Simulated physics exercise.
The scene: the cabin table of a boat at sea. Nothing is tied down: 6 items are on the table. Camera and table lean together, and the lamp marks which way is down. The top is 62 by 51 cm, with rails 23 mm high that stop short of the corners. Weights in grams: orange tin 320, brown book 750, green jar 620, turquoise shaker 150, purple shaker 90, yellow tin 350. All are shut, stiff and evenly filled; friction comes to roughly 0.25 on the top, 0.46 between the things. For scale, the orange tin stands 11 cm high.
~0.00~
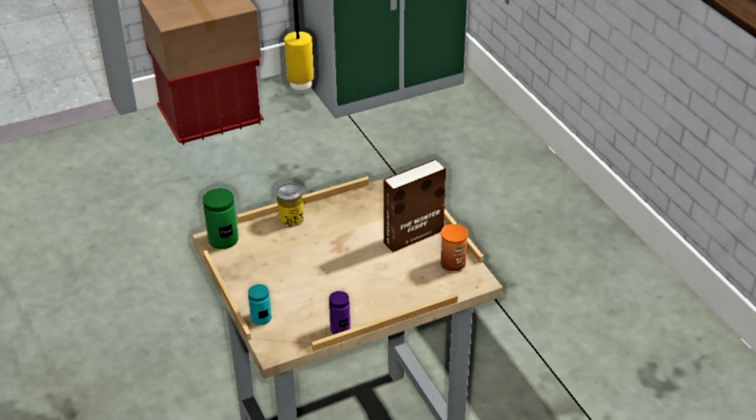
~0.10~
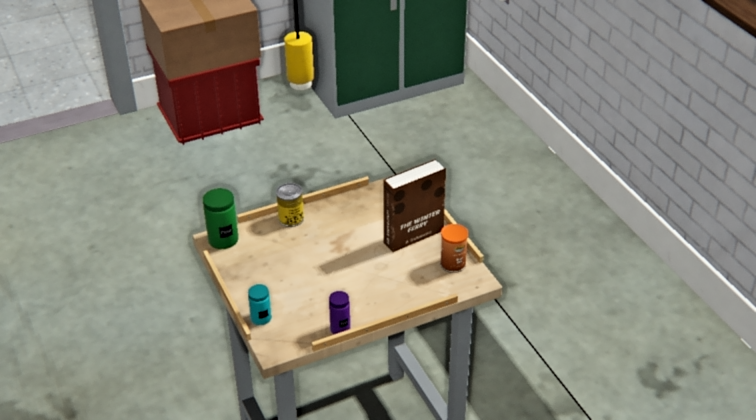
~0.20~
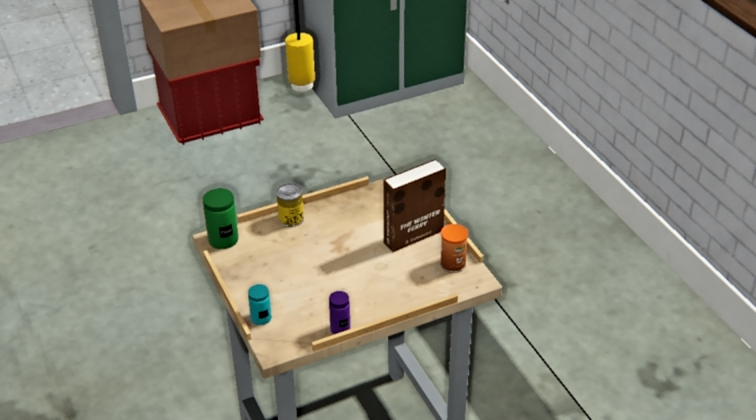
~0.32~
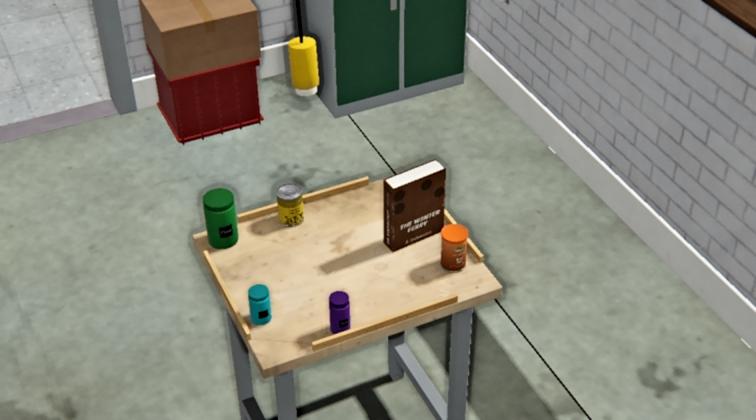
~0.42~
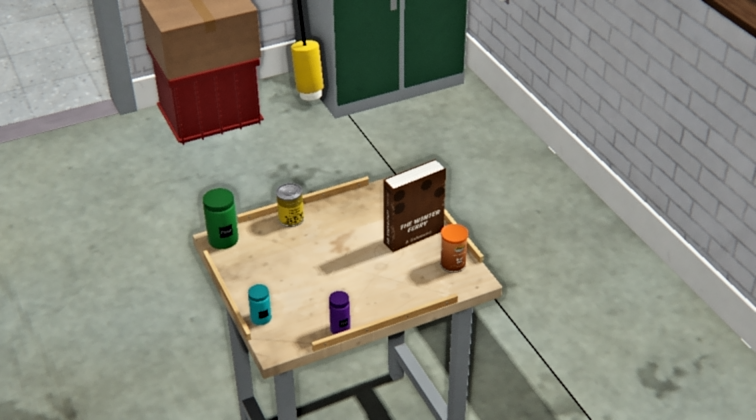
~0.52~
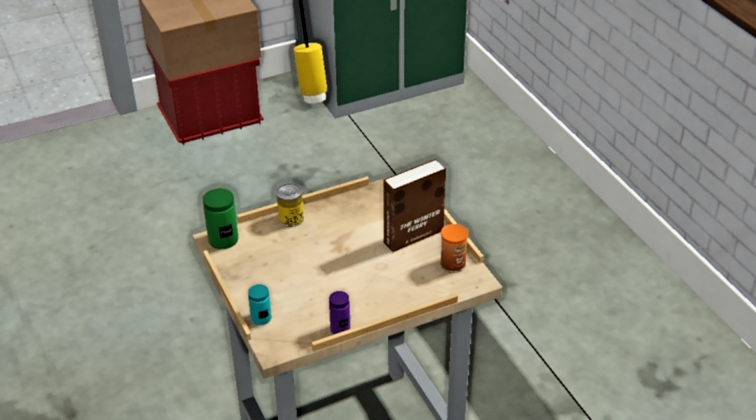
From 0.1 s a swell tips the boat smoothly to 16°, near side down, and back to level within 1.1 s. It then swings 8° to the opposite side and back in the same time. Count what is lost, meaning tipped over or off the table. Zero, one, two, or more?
Tipped or gone: Just one.
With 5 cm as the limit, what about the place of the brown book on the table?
The brown book ends elsewhere.
After 0.82 s, floor tilted 13°, near side down; brown book 16° off its base near (421, 212).
After 1.02 s, floor tilted 4°, near side down; brown book 51° off its base near (435, 232); orange tin moved 4 cm near (463, 258).
After 1.92 s, floor tilted 6°, far side down; brown book 72° off its base near (427, 236); orange tin moved 7 cm near (471, 264).
In the end (2.8 s), toppled on the table, brown book; not toppled but over 5 cm from the start, orange tin; the other 4 under 5 cm from the start. In the last view, orange tin near (471, 264), brown book near (422, 244).
